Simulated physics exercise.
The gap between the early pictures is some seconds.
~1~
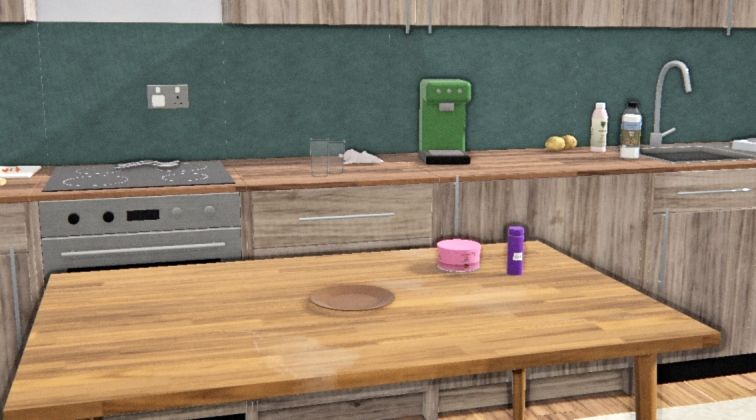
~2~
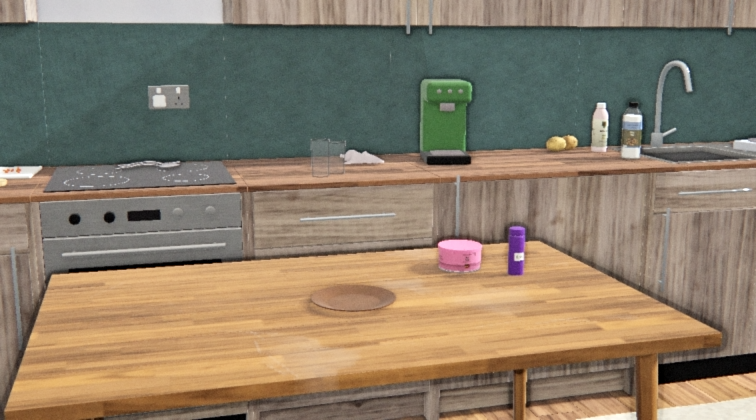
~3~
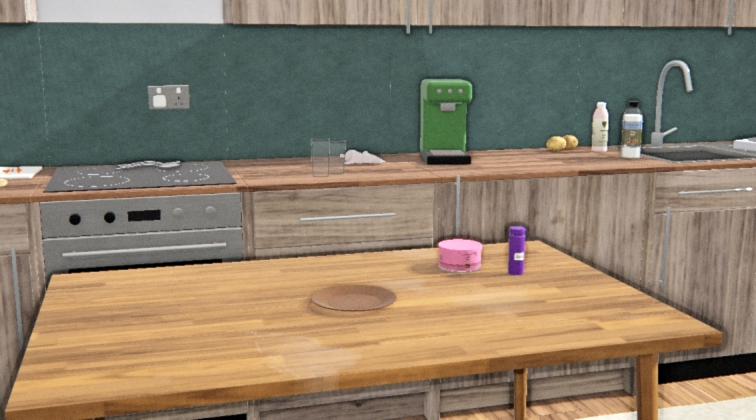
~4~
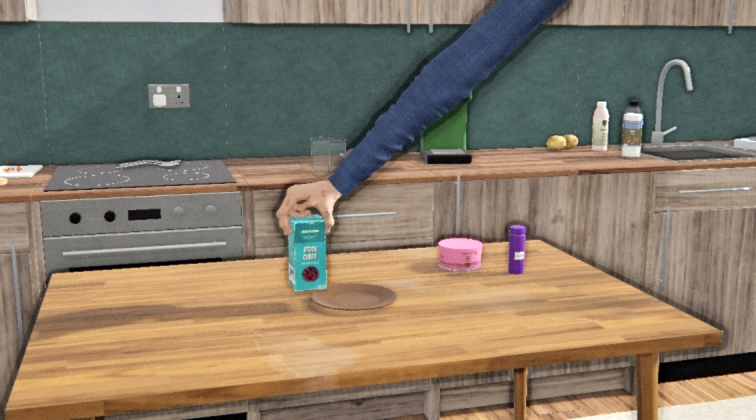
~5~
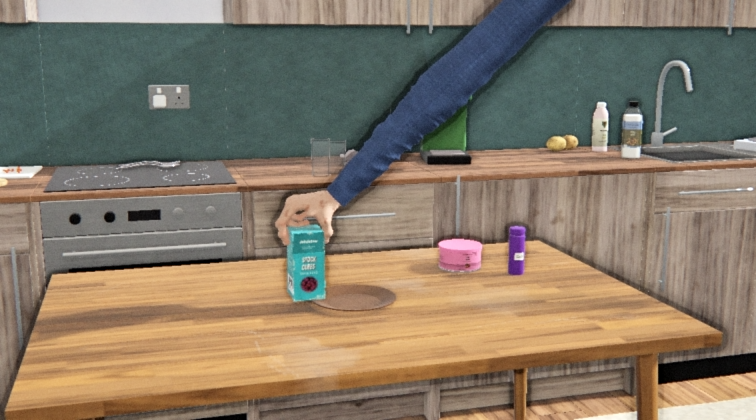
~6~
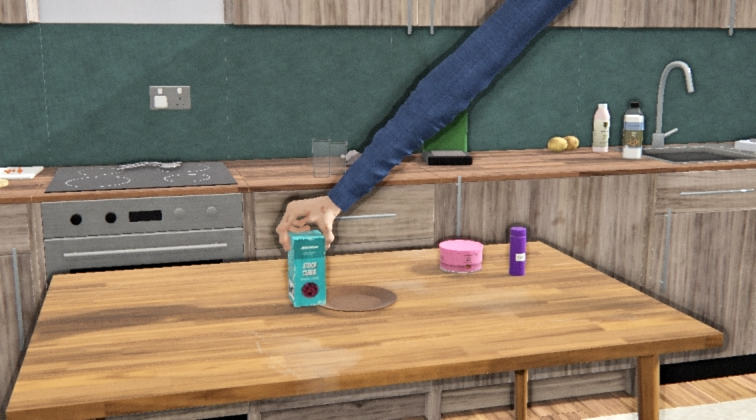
In a kitchen, a wooden table holds a brown plate, a pink tub and a purple shaker, all still; then a blue-sleeved arm appears holding a turquoise carton, lowers it beside the plate, and sets it down, keeping hold.
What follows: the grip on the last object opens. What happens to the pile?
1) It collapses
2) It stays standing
1, it collapses.
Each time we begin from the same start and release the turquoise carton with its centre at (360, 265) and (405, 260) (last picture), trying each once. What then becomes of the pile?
Lab note - try 1: No collapse; try 2: Collapse.
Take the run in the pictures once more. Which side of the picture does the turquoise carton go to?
It shifts to the viewer's left.
Then, 0.40 s later than the last frame, turquoise carton tilted by 44° near (280, 276).
Then, 0.50 s later than the last frame, turquoise carton now fallen.
Then, 1.80 s later than the last frame, nothing new.
When it is over, fallen, turquoise carton; the other 3 as before. End places, in pixels of the last picture, turquoise carton near (254, 297). The pile comes apart.
